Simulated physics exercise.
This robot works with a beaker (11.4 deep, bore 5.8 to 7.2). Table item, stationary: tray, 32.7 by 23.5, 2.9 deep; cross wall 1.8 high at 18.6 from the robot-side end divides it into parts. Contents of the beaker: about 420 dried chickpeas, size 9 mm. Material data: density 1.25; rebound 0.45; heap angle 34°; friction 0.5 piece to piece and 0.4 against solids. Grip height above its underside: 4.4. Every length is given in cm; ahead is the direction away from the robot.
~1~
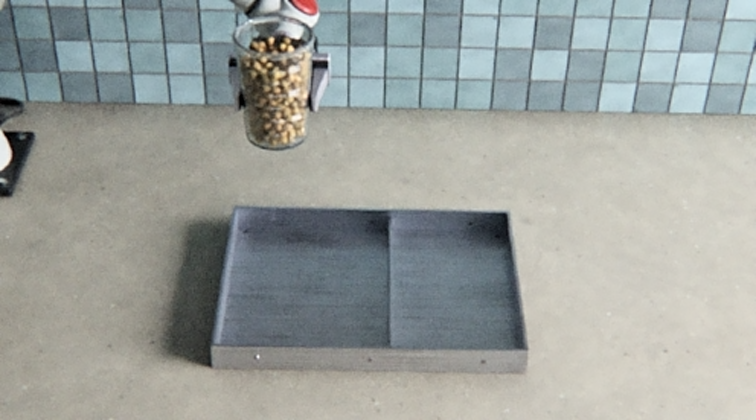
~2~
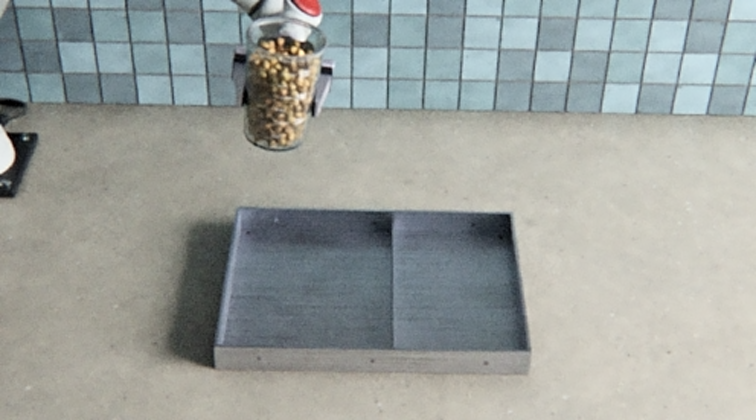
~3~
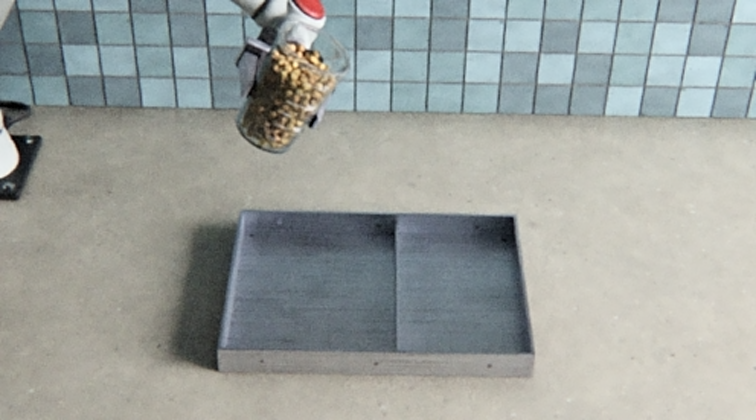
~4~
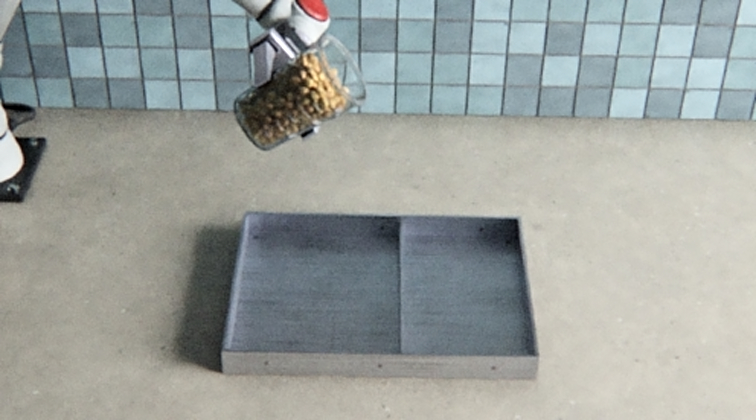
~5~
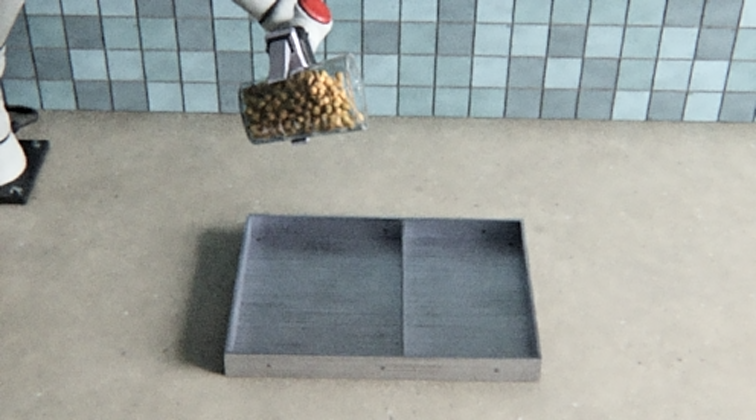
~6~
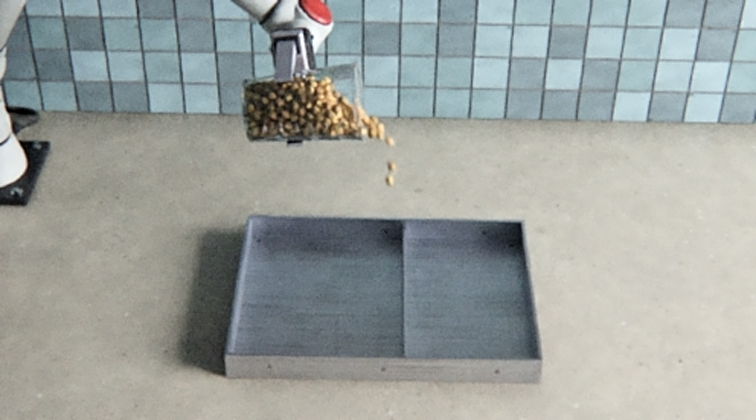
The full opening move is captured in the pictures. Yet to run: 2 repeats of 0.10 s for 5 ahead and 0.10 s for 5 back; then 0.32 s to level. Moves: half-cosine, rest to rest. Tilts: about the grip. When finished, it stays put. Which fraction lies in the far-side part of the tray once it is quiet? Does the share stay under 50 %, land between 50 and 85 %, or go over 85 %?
It lands between 50 and 85 %.
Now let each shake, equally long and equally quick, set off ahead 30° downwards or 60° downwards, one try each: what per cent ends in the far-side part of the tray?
Result: Approx. 40 % and 30 %, one try each.
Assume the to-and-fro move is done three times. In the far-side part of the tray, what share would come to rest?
Roughly 65 percent.
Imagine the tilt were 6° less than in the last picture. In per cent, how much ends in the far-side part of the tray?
Some 45 per cent.
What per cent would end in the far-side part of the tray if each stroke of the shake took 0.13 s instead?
In that case around 60 per cent.
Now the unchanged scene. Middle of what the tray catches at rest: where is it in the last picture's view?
Estimated centre at around (484, 302).
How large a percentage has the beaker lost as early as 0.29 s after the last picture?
Roughly 65 percent is out.
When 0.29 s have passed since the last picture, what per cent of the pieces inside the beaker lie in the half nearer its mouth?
Near 50 %.
Then, 0.29 s on, tilted 83° forward, highest piece 27 above the table; 140 in the beaker, 14 in the far-side part, 2 in the robot-side part, 1 on the table or floor, 259 in flight or on a rim.
Then, 0.58 s on, tilted 35° forward, highest piece 31 above the table; 240 in the far-side part, 69 in the beaker, 67 on the table or floor, 34 in the robot-side part, 6 in flight or on a rim.
Then, 0.92 s on, level, highest piece 25 above the table; 246 in the far-side part, 69 in the beaker, 67 on the table or floor, 34 in the robot-side part.
Then, 1.97 s on, level, highest piece 25 above the table; 246 in the far-side part, 69 in the beaker, 67 on the table or floor, 34 in the robot-side part.
In the end, 246 in the far-side part, 69 in the beaker, 67 on the table or floor, 34 in the robot-side part. That is 59 % in the far-side part of the tray.
